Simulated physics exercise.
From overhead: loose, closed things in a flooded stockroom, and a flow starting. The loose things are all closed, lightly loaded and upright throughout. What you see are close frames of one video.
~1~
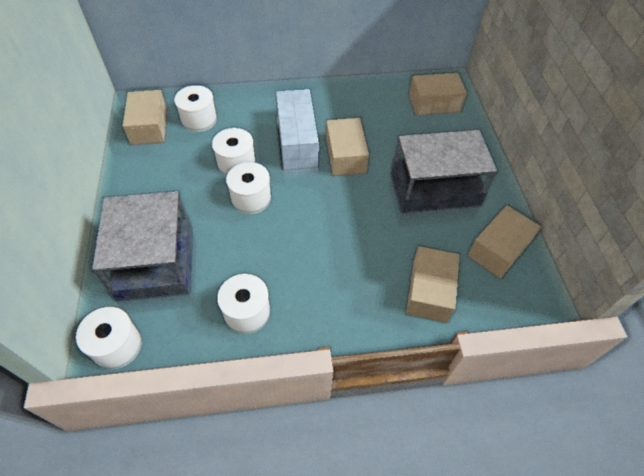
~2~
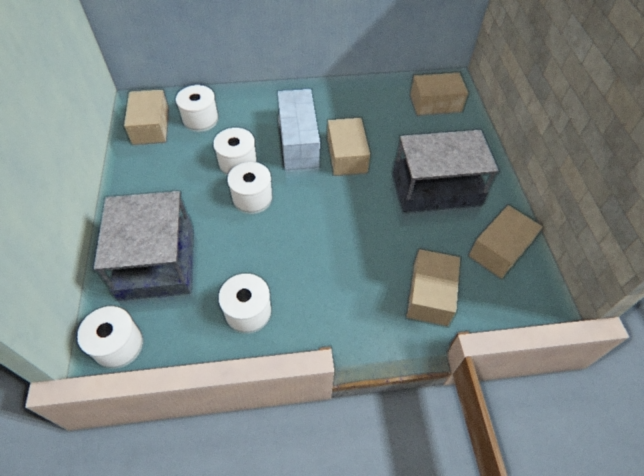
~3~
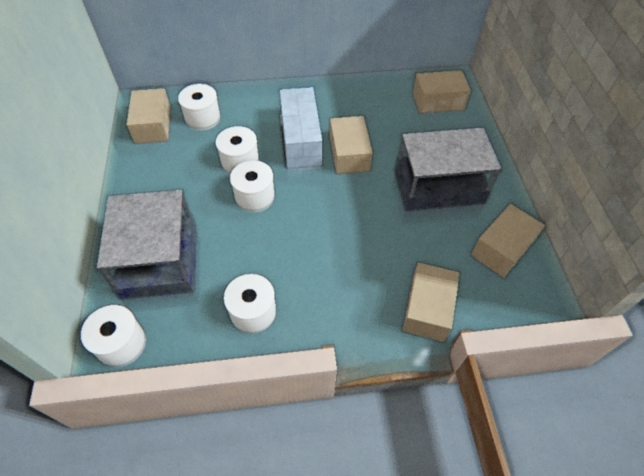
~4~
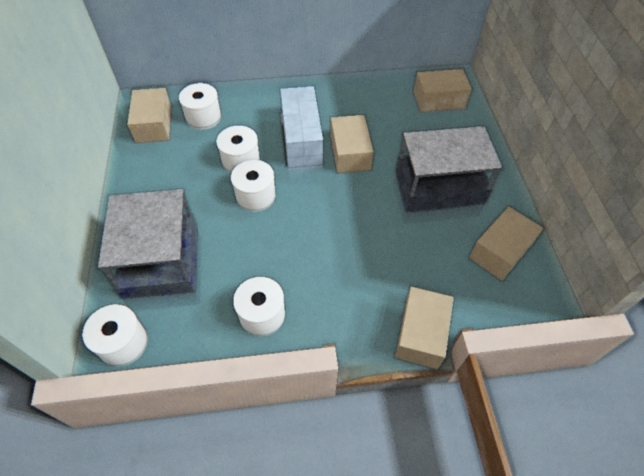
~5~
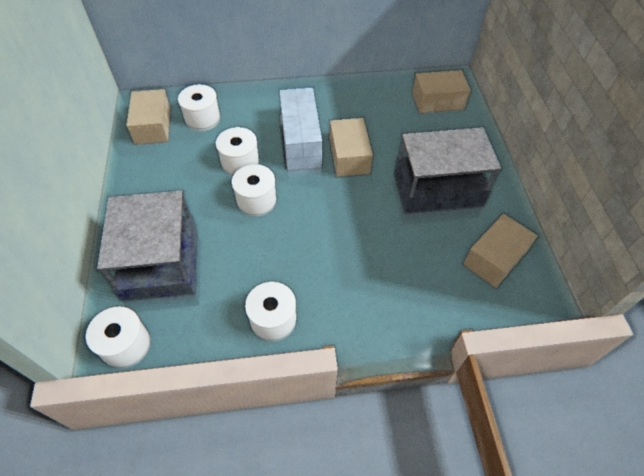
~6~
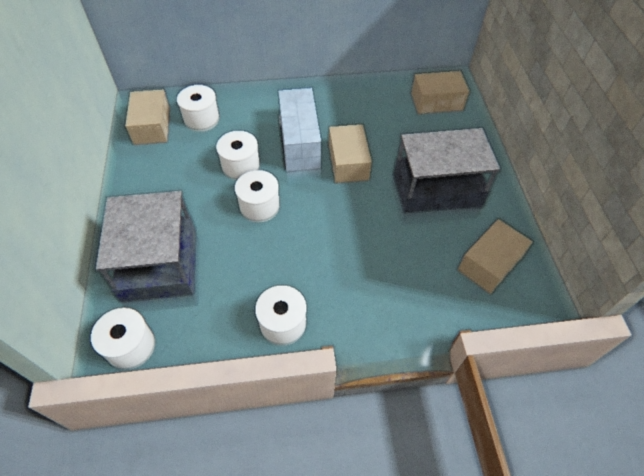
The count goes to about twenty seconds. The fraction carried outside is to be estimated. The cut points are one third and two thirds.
I expect the result to be the upper range.
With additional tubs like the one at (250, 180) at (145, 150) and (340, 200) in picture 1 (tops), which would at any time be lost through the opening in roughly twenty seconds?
In turn: Inside, yes.
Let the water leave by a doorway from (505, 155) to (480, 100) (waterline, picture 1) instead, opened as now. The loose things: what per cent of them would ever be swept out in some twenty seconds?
Close to 50 percent.
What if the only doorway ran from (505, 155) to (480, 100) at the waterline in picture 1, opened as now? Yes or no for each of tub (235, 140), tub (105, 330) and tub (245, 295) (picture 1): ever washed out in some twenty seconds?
Remains, remains, remains.
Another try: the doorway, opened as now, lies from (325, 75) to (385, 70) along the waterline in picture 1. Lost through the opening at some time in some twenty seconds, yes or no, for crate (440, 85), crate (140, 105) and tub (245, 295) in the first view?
Taking each in turn, I'd say carried off, stuck within and stuck within.
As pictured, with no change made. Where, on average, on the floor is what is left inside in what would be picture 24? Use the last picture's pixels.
I'd say roughly (297, 237).
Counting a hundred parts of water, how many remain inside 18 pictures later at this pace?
I'd say close to 68 percent.
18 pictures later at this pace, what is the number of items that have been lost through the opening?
Total: 3.
A moment on, 2 of 10 are out; 8 afloat.
Next, 3 of 10 are out; 7 afloat.
Later, 6 of 10 are out; 4 afloat.
In the end, 7 of 10 are out; 3 afloat.
